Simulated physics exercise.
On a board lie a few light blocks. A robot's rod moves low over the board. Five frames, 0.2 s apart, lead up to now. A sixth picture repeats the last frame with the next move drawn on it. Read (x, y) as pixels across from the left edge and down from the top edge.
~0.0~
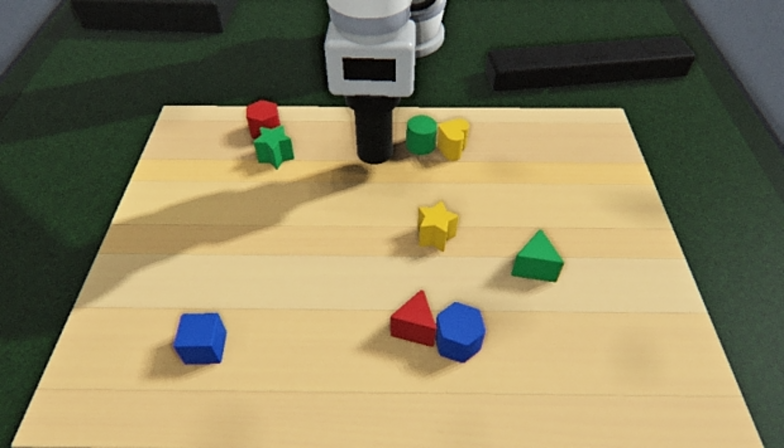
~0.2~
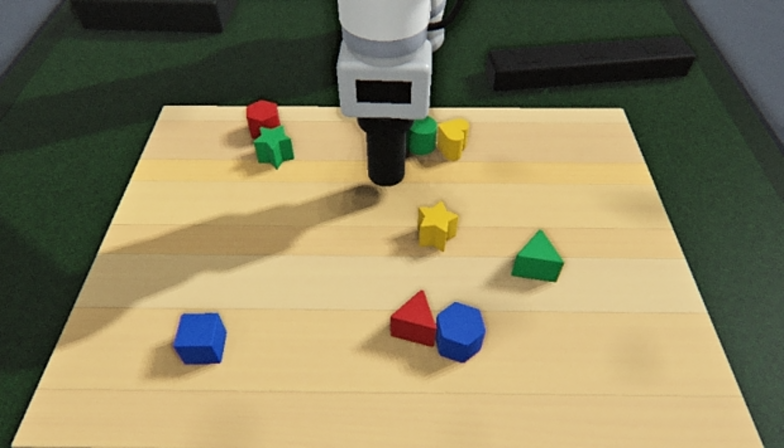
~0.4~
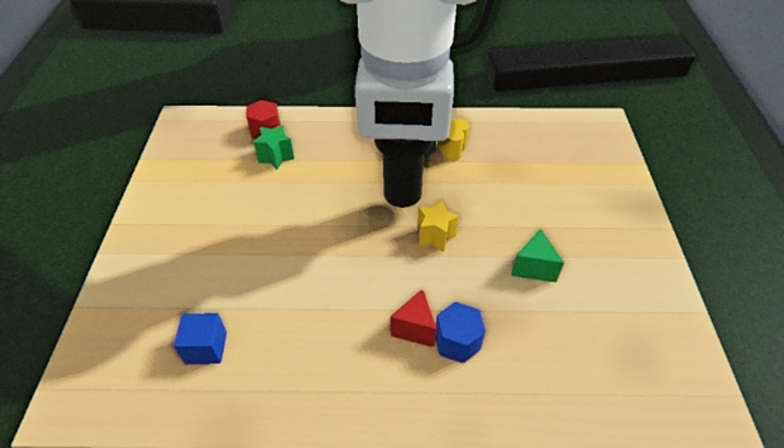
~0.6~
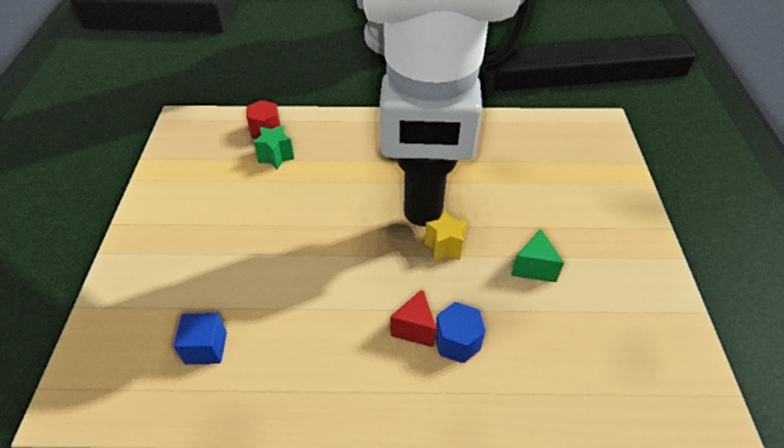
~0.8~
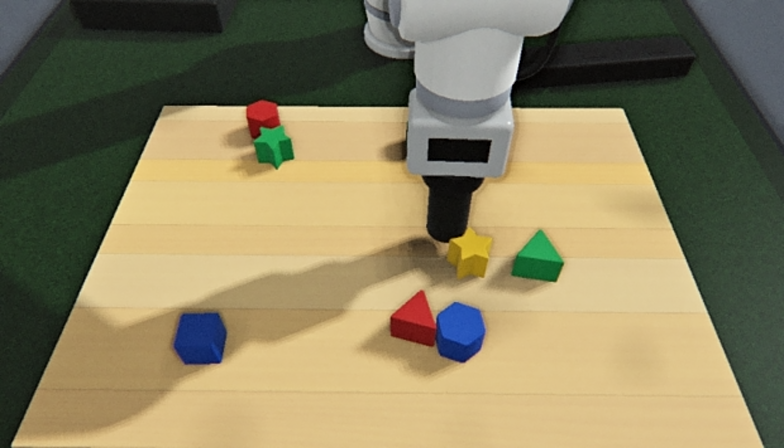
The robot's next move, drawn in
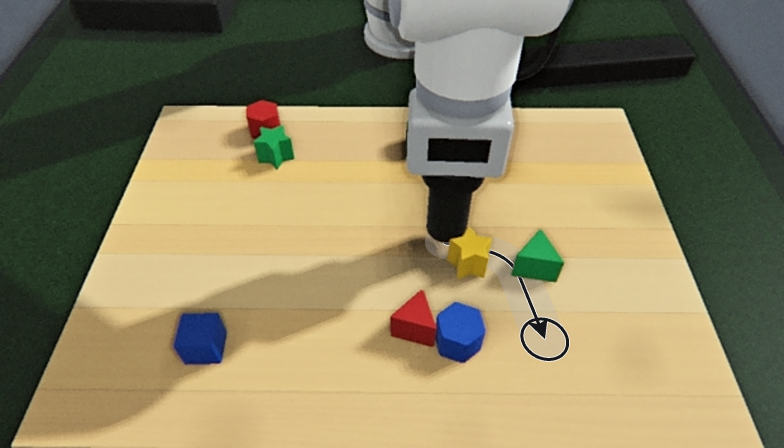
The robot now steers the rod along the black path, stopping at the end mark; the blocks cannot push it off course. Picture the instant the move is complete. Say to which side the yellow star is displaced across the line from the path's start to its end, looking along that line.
Right side.
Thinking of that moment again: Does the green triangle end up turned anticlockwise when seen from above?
Short answer: Yes.
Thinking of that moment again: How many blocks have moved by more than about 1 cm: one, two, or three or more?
2 blocks.
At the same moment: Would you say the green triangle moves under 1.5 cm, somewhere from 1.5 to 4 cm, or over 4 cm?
It's set to move 1.5-4 cm.
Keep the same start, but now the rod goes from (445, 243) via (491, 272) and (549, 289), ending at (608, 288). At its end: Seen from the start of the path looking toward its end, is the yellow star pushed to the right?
Answer: Yes.
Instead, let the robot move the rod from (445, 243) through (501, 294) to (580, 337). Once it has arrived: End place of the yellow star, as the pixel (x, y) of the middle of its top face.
The yellow star ends near (617, 353).
The line goes from (445, 243) through (495, 254) and (525, 291) to (545, 339).
What follows on the original path. One third of the way, rod (500, 240); yellow star (504, 263), turned 40° clockwise; green triangle (544, 251), turned 20° anticlockwise.
Two thirds of the way, rod (530, 277); yellow star (514, 298), turned 75° clockwise; green triangle (567, 266), turned 45° anticlockwise.
At the end, rod (550, 325); blue hexagonal block unmoved; yellow star (511, 321), turned 125° clockwise; green triangle (568, 267), turned 50° anticlockwise.
